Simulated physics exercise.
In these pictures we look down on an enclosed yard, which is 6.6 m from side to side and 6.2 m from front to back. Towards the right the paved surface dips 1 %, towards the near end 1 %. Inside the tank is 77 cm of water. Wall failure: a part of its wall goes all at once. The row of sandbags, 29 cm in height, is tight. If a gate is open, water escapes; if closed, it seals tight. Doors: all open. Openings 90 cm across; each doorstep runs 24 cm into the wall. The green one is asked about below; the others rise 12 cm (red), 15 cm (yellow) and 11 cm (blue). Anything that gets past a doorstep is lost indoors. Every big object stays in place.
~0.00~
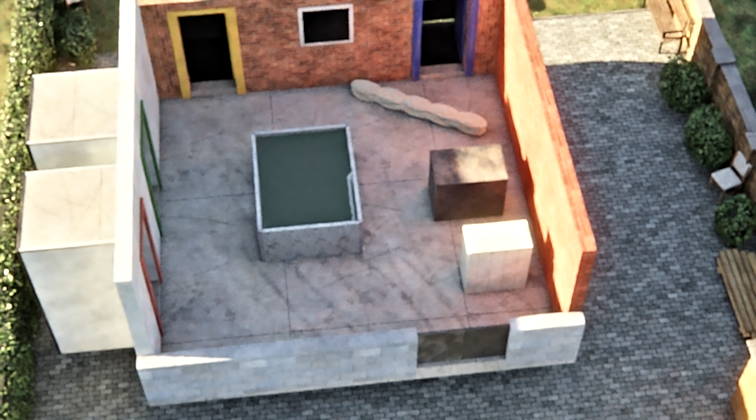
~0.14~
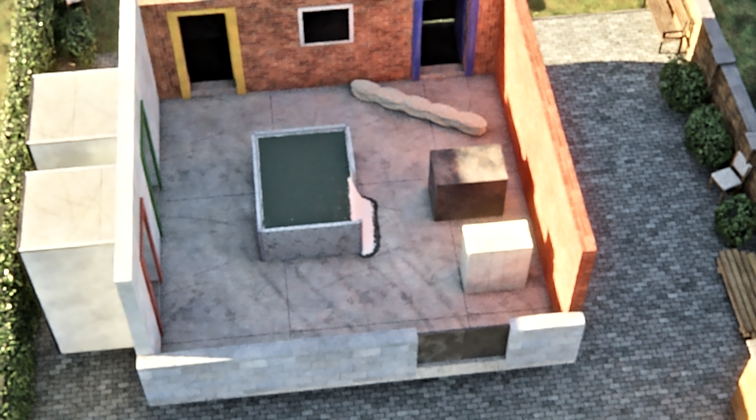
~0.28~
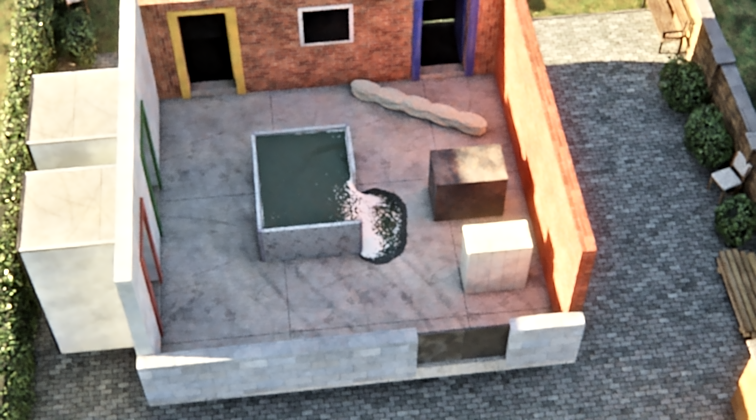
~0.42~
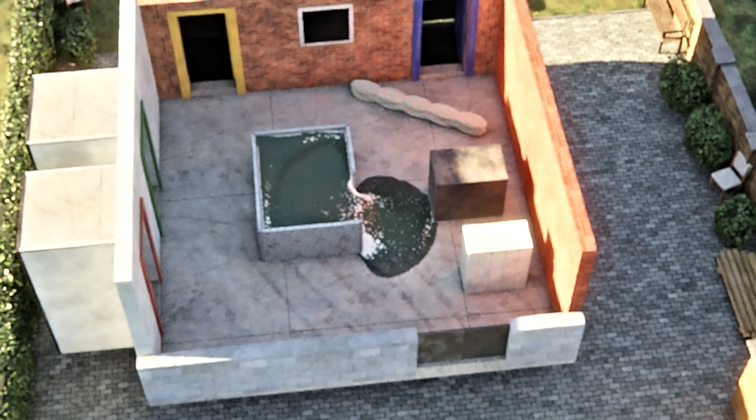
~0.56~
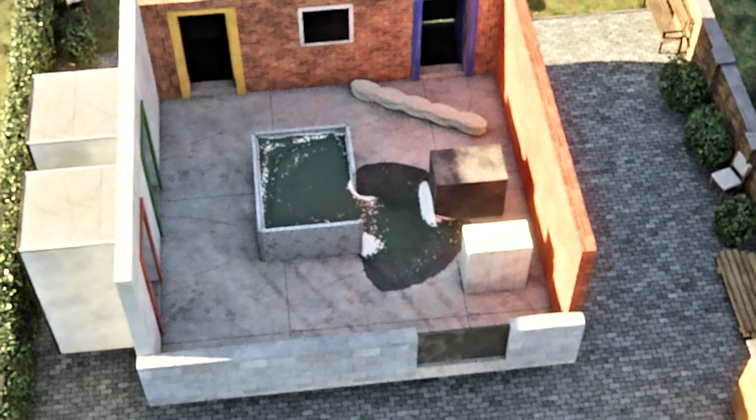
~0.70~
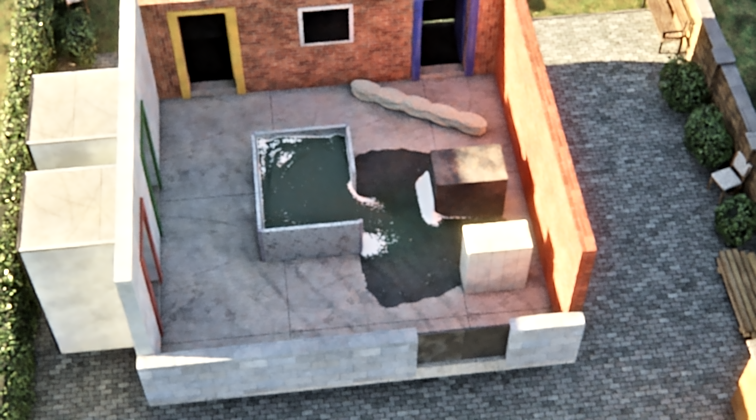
Walled yard seen from above, a square tank's right side bursting open and dark water spreading across paving around two blocks.
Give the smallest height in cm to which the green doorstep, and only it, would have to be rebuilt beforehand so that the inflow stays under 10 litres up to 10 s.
Roughly 6.5 cm.
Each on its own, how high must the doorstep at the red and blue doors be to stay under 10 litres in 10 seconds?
About 7.5 cm at red and about 12.0 cm at blue.
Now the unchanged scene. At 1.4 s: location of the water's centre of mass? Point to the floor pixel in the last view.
Around (357, 214).
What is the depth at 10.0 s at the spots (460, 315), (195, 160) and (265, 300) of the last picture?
About 8, 6 and 11 cm.
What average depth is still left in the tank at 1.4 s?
Mean depth: Approx. 48 cm.
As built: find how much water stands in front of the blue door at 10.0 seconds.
Depth: Near 11.0 cm.
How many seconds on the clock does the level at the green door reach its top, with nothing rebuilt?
It peaks at about 8.5 s.
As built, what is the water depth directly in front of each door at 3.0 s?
Red door 0 cm, yellow door 0 cm, green door 0 cm, blue door 0 cm.
After 1.4 s water covers 25 % of the floor, deepest (56 cm) near (533, 254); it has not reached the green door.
After 3.0 s water covers 45 % of the floor, deepest (33 cm) near (531, 246); it has not reached the green door.
After 10.0 s water covers 95 % of the floor, deepest (16 cm) near (402, 96); 9 cm at the green door, 0 litres in over its 13 cm doorstep.
At the green door as built, the water arrived by 5.7 s and peaked near 10 cm at 8.6 s.
Run again over the same 10 s with other heights there, 15 litres in over 5.5 cm, 6 litres over 7.5 cm. The limit of 10 litres is kept from about 6.5 cm up.
